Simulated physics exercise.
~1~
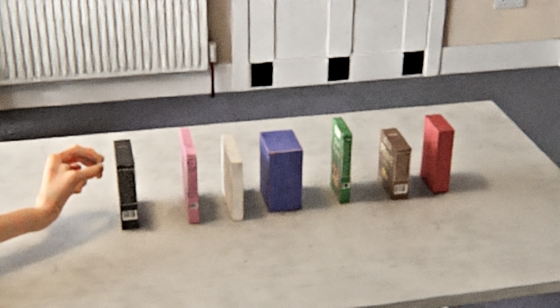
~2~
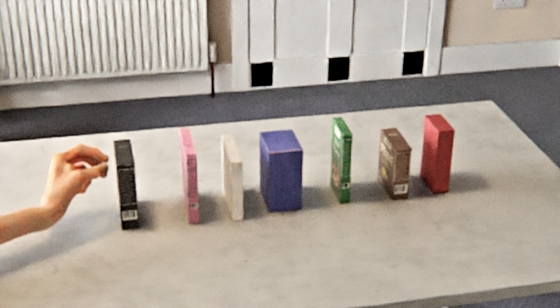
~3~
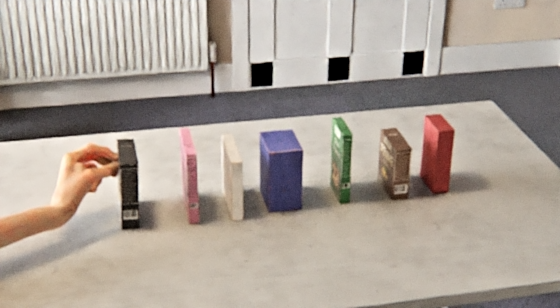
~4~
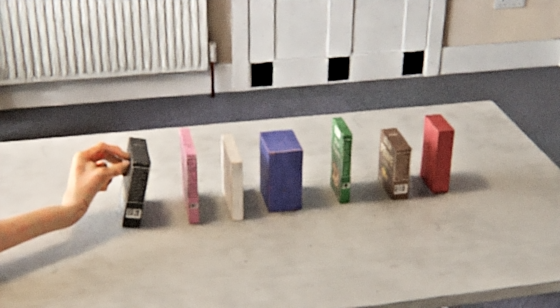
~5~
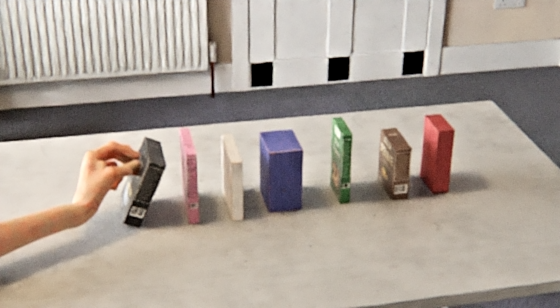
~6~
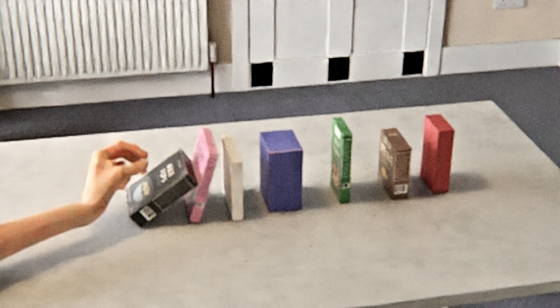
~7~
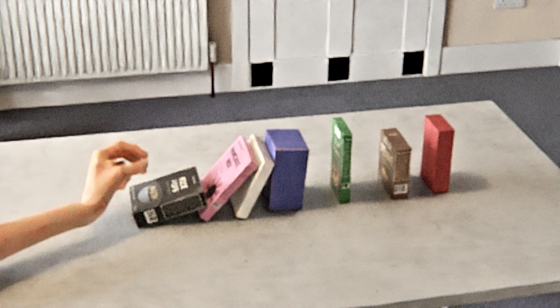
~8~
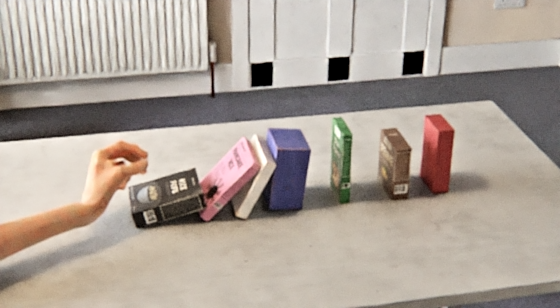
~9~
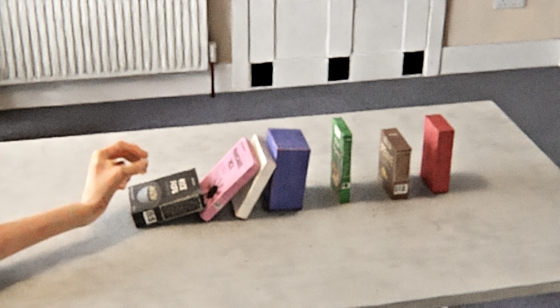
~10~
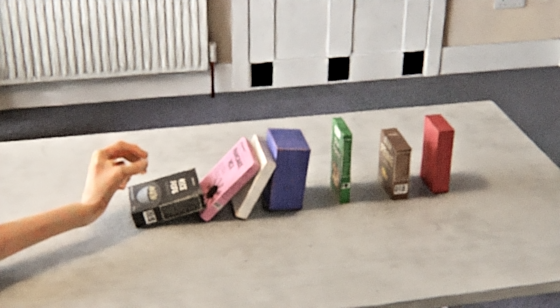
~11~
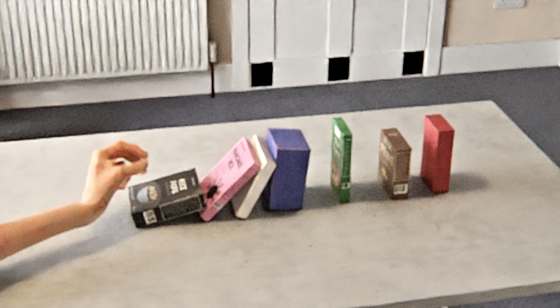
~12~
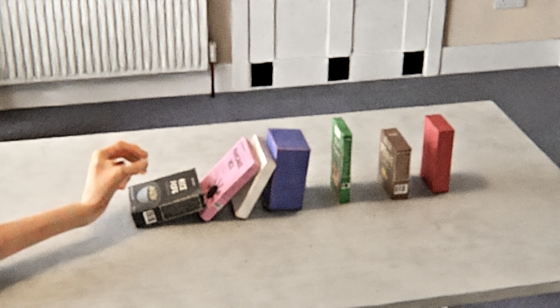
A hand reaches in from the left over a pale tabletop, seen from slightly above, with a radiator and white panelling behind. Seven upright pieces stand in a row, from left to right black, pink, white, blue, green, brown and red. The hand pushes the top of the black packet to the right until it tips into the pink one. The pink packet leans onto the white board, which tilts against the blue block. The black packet ends on its side, the pink and white pieces rest leaning, and the blue, green, brown and red ones remain standing beyond the still hand.
